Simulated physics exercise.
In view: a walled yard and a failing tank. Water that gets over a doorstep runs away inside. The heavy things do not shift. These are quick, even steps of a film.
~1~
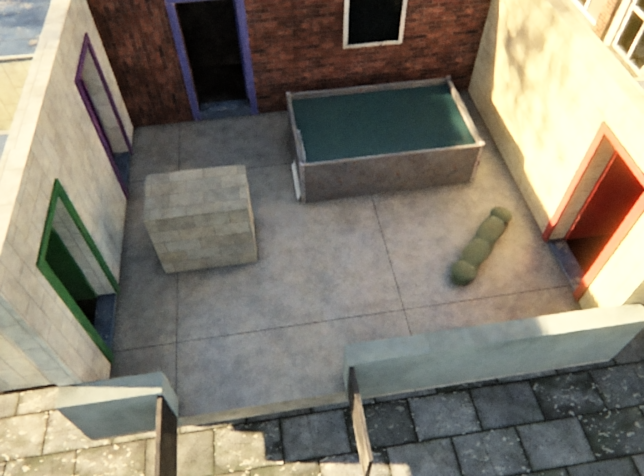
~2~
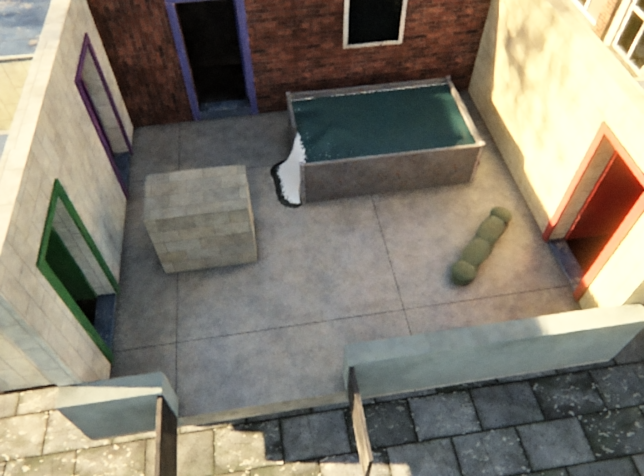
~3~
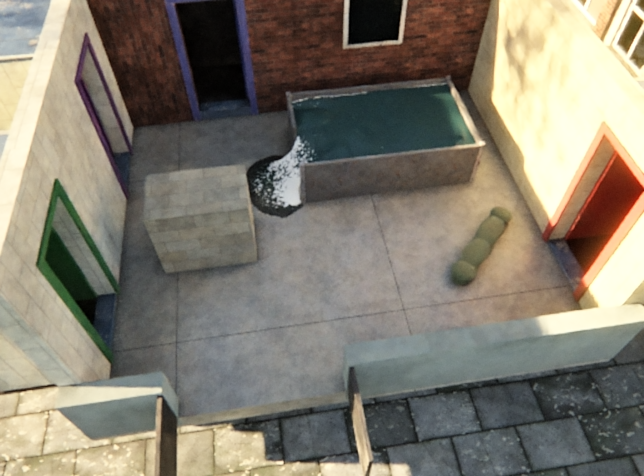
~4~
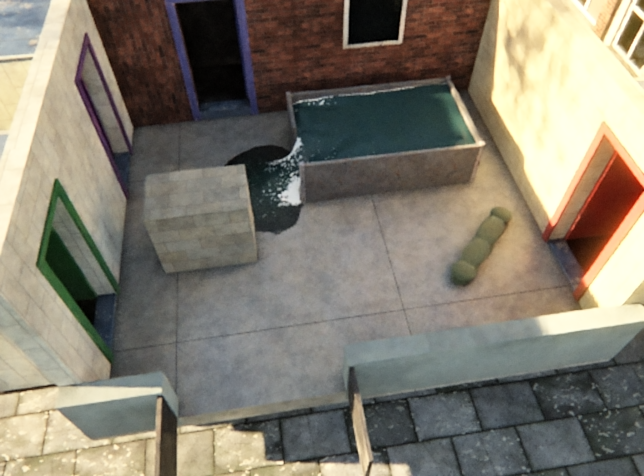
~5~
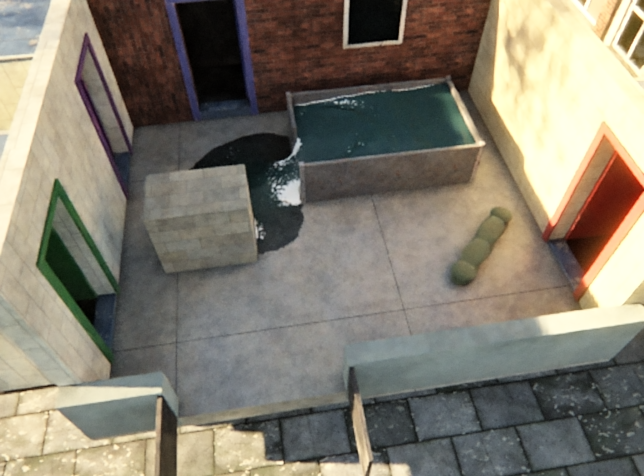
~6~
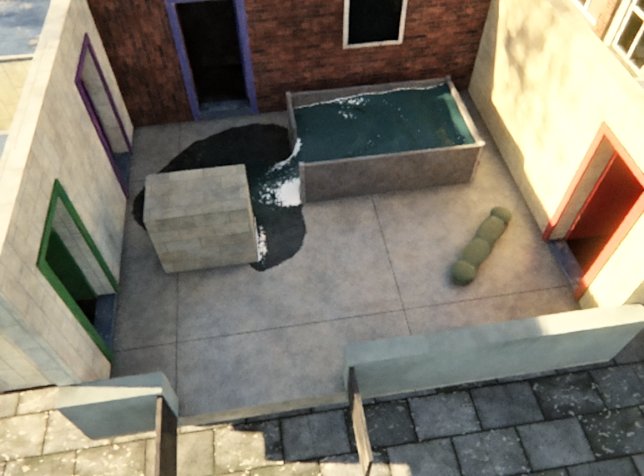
Water poured from the left end of a raised tank in a walled yard, ran across the paving to a pale block, and spread around it in a dark, widening pool.
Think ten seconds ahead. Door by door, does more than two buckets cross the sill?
In the end: The green door holds within the limit; the purple door floods; the blue door holds within the limit; the red door holds within the limit.
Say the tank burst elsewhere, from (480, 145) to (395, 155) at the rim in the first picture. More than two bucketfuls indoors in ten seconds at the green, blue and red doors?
In short: The green one is over; the blue one stays under; the red one goes over.
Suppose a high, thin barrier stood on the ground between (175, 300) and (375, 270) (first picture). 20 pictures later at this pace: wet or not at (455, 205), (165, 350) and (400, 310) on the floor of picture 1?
One after the other: Under water, under water, dry.
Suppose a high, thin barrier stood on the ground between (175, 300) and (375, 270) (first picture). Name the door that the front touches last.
That is the one in red.
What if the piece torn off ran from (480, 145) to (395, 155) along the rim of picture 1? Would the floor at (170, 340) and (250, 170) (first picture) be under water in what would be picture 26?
As listed: Covered, clear.
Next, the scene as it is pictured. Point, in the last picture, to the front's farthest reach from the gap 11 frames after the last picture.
Near (108, 408).
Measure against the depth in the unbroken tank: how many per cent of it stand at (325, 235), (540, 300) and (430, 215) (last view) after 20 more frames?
In that order: 0, 0 and 0 per cent.
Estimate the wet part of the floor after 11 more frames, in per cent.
About 40 per cent.
A moment on, water covers 30 % of the floor; the green door not reached, the purple door under two buckets in, the blue door wet at the sill, nothing in, the red door not reached.
Next, water covers 40 % of the floor; the green door wet at the sill, nothing in, the purple door far over two buckets in, the blue door wet at the sill, nothing in, the red door not reached.
Then, water covers 50 % of the floor; the green door wet at the sill, nothing in, the purple door far over two buckets in, the blue door wet at the sill, nothing in, the red door not reached.
Later, water covers 65 % of the floor; the green door wet at the sill, nothing in, the purple door far over two buckets in, the blue door wet at the sill, nothing in, the red door not reached.
In the end, water covers 85 % of the floor; the green door wet at the sill, nothing in, the purple door far over two buckets in, the blue door wet at the sill, nothing in, the red door wet at the sill, nothing in.
